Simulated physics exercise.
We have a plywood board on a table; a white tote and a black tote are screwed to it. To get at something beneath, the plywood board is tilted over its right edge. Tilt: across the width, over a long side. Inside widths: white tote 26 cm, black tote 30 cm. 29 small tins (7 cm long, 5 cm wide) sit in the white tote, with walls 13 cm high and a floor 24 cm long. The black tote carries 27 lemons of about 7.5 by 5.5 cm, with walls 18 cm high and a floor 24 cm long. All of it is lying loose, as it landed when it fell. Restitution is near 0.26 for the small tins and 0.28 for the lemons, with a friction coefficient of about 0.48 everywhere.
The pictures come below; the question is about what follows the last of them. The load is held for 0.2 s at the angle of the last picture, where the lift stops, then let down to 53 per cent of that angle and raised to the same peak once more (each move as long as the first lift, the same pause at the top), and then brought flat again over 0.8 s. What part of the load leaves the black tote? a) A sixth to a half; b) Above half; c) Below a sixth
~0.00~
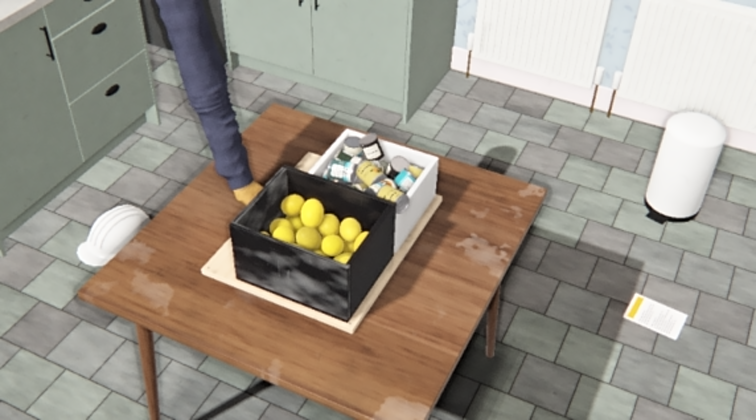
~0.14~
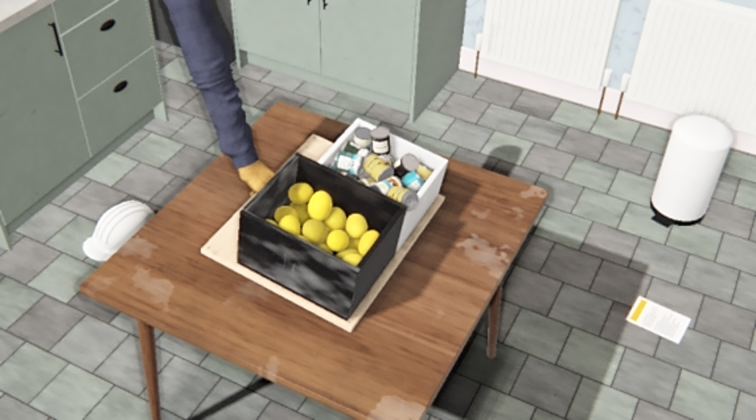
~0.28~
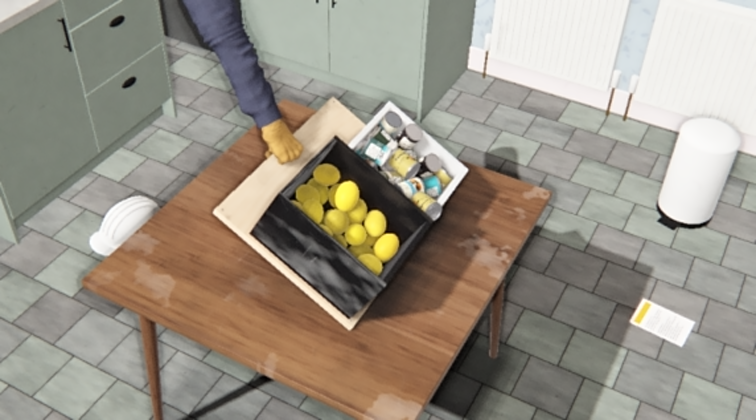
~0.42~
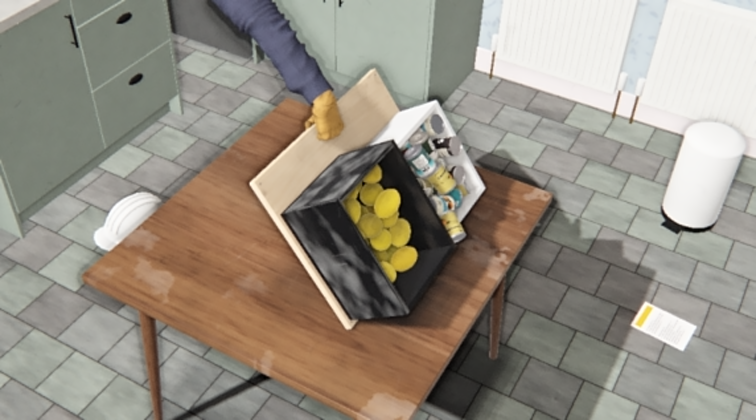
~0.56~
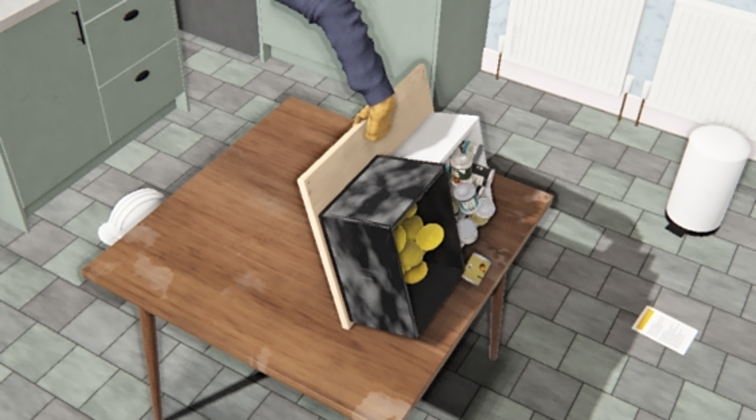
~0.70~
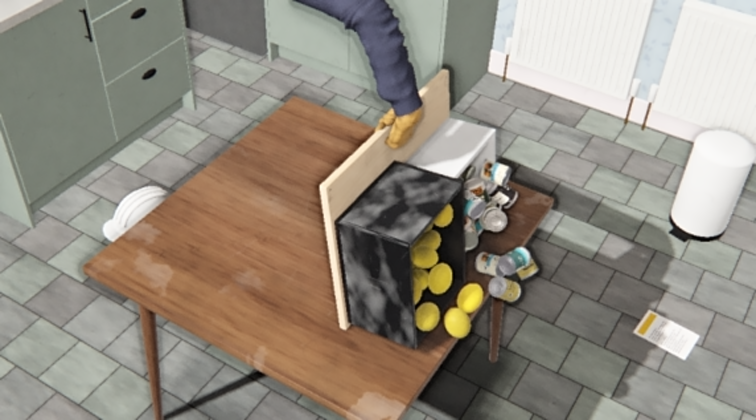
(a) A sixth to a half.
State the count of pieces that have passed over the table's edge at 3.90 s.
Number of pieces - roughly 30.
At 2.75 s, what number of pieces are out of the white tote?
Count for the white tote: Roughly 20.
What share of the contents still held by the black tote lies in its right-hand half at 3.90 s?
Share in that half: Roughly 80 percent.
After 1.21 s, tilt 67°; white tote 10 in, 19 out and black tote 18 in, 9 out.
After 1.85 s, tilt 55°; white tote 9 in, 20 out and black tote 18 in, 9 out.
After 2.75 s, tilt 64°; white tote 8 in, 21 out and black tote 18 in, 9 out.
Final count (at 3.90 s), white tote 8 in, 21 out and black tote 18 in, 9 out. Asked share, 9 of 27, 33 per cent.
